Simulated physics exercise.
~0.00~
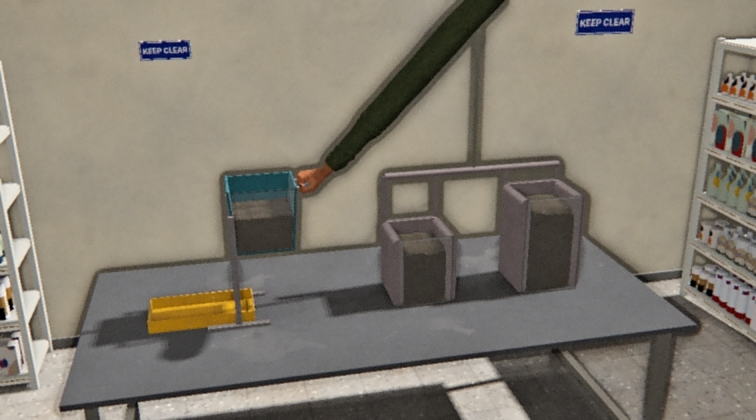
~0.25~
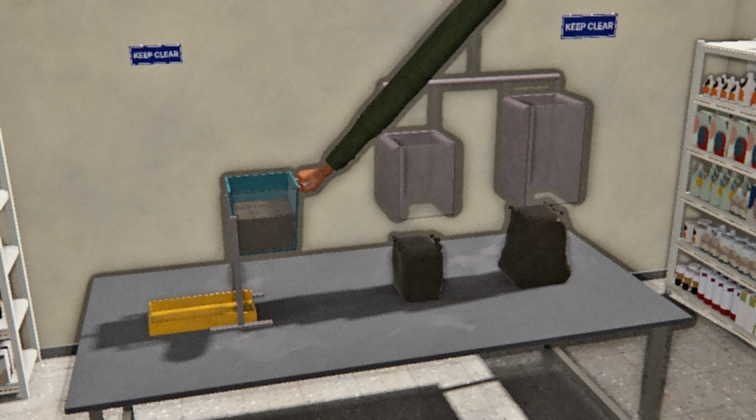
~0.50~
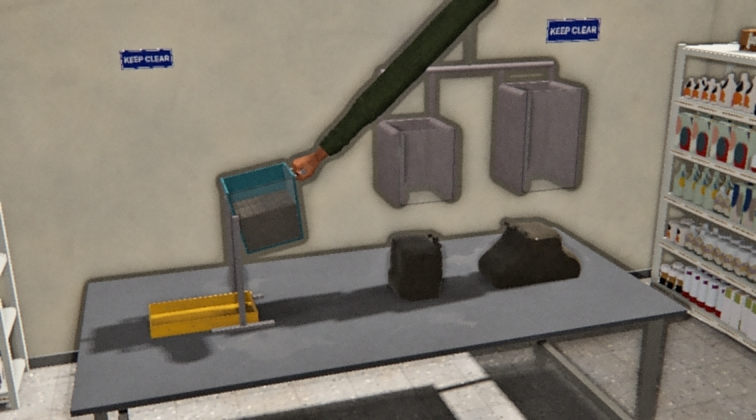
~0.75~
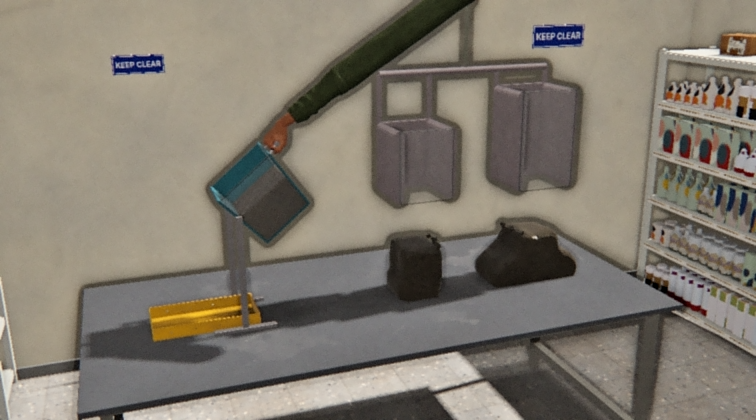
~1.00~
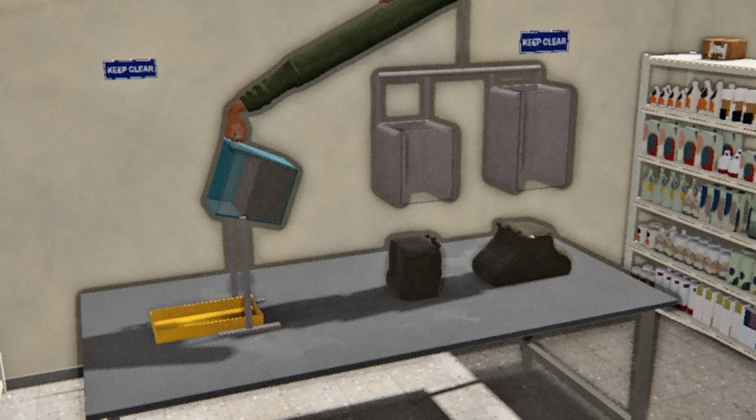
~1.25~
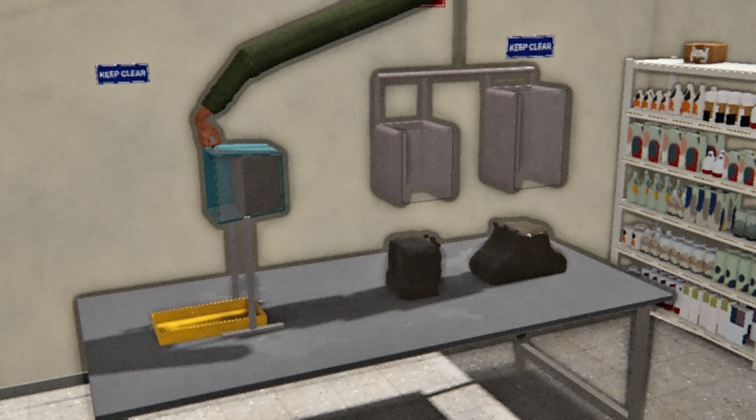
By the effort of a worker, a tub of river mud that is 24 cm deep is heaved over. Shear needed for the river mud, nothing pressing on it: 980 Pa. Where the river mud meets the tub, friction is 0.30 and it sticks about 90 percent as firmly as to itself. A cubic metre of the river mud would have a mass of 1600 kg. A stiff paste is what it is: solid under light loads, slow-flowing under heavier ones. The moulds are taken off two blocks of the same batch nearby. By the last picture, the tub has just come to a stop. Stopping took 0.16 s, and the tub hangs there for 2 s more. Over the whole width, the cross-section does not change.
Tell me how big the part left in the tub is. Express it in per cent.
I would say about 100 percent.
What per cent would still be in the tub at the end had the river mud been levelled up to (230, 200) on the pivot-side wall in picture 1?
That gives some 100 %.
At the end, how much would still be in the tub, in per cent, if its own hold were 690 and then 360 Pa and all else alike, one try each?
The answers, in order, are 100 % and 55 %.
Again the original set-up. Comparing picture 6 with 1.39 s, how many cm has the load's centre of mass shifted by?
I'd put the distance at about 0 centimetres.
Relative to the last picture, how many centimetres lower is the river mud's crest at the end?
0 cm or so.
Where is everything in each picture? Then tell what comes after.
The first picture shows handle-side rim at (294, 188), tilt 0 degrees; top of the river mud at (280, 216); blocks stand 24 cm, 36 cm (left to right).
The second picture shows handle-side rim at (296, 187), tilt 0 degrees; top of the river mud at (282, 215); blocks stand 23 cm, 31 cm (left to right).
The third picture shows handle-side rim at (292, 177), tilt 10 degrees; top of the river mud at (292, 205); blocks stand 23 cm, 23 cm (left to right).
The fourth picture shows handle-side rim at (268, 155), tilt 40 degrees; top of the river mud at (283, 179); blocks stand 23 cm, 23 cm (left to right).
The fifth picture shows handle-side rim at (235, 150), tilt 70 degrees; top of the river mud at (261, 162); blocks stand 23 cm, 23 cm (left to right).
The sixth picture shows handle-side rim at (214, 157), tilt 91 degrees; top of the river mud at (245, 158); blocks stand 23 cm, 23 cm (left to right).
After 1.39 s, the tub is at 91 degrees and holds 100 %.
After 1.56 s, the tub is at 91 degrees and holds 100 %.
After 1.73 s, the tub is at 91 degrees and holds 100 %.
After 1.90 s, the tub is at 91 degrees and holds 100 %.
After 3.25 s, at the end, the tub is at 91 degrees and holds 100 %.
